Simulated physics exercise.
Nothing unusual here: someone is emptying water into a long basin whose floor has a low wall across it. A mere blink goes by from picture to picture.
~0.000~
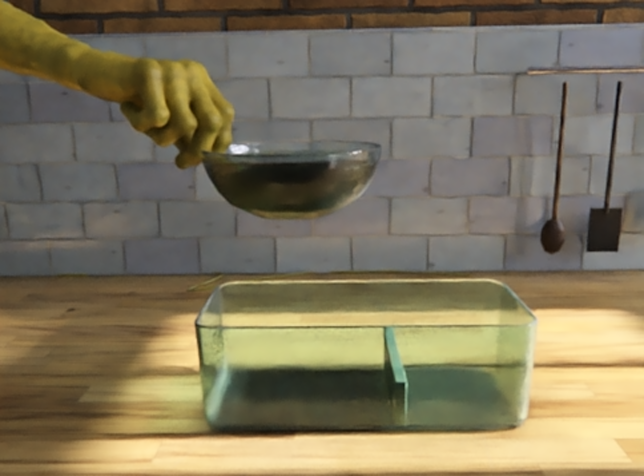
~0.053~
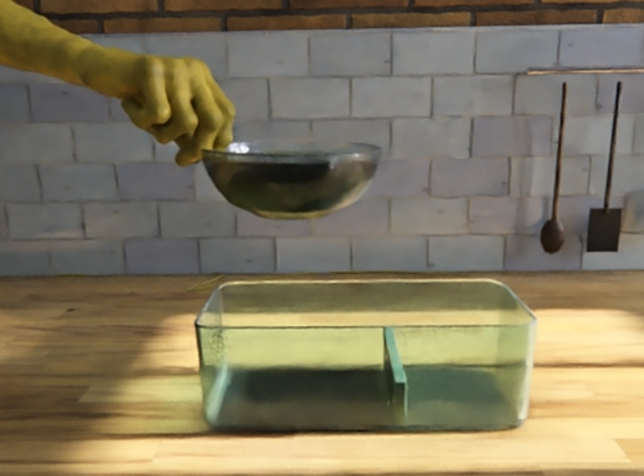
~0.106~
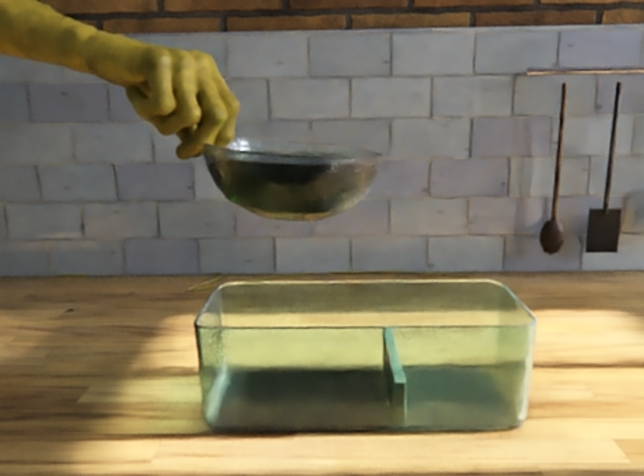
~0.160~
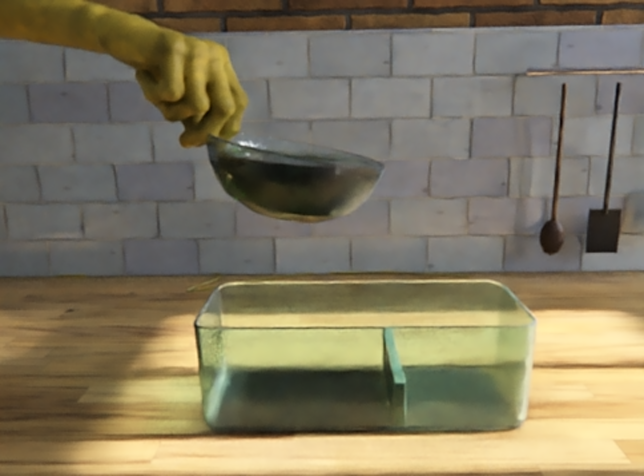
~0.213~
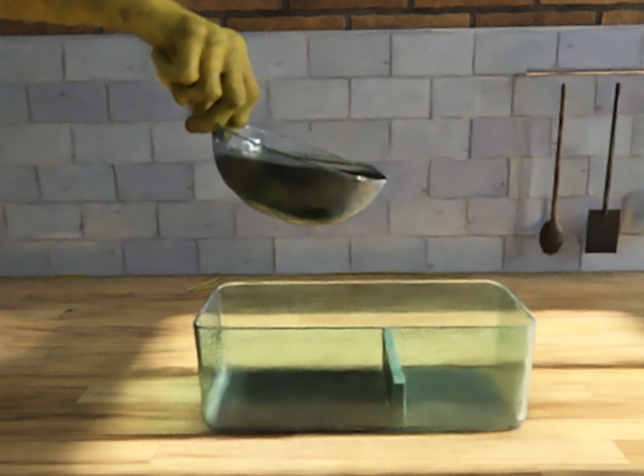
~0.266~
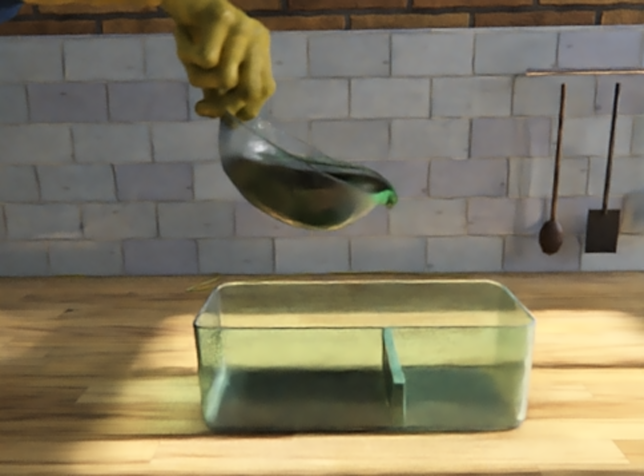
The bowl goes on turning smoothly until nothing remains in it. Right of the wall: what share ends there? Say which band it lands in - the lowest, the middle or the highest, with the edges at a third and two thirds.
Middle of three bands.
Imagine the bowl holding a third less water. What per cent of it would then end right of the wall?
Roughly 60 in a hundred.
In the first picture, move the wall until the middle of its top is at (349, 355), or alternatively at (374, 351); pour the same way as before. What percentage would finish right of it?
Try 1: About 75 percent; try 2: About 70 percent.
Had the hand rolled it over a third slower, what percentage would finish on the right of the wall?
It comes to some 75 in a hundred.
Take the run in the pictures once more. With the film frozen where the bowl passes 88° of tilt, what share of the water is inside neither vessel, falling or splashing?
Something like 35 per cent of it.
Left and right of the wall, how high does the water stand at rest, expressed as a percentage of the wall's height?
Left side roughly 20, right side roughly 60.
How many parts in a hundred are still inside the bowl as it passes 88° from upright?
Some 10 in a hundred has yet to spill out.
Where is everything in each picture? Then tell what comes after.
It leans 0°; its right rim is at (380, 148); the water meets the walls at (209, 159) and (376, 156); the long basin's rim runs from (207, 304) to (519, 302); the wall's top is at (394, 354), in the first frame.
It leans 1°; its right rim is at (380, 150); the water meets the walls at (210, 158) and (376, 158), in the second frame.
It leans 5°; its right rim is at (381, 157); the water meets the walls at (212, 155) and (377, 161), in the third frame.
It leans 12°; its right rim is at (383, 168); the water meets the walls at (216, 152) and (379, 165), in the fourth frame.
It leans 20°; its right rim is at (383, 181); the water meets the walls at (220, 152) and (384, 174); 2 per cent is over the edge, in the fifth frame.
It leans 30°; its right rim is at (380, 197); the water meets the walls at (227, 156) and (367, 181); 9 per cent is over the edge, in the sixth frame.
A moment on, the bowl is tipped on its side and 8 per cent is still to pour, 1 is left of the wall and 55 right of it.
Next, the bowl is tipped right over and 0 per cent is still to pour, 21 is left of the wall and 51 right of it.
Then the bowl is tipped right over and 0 per cent is still to pour, 25 is left of the wall and 64 right of it.
Later the bowl is tipped right over and 0 per cent is still to pour, 32 is left of the wall and 56 right of it.
Finally, 33 per cent lies left of the wall, 56 right of it and 12 outside.
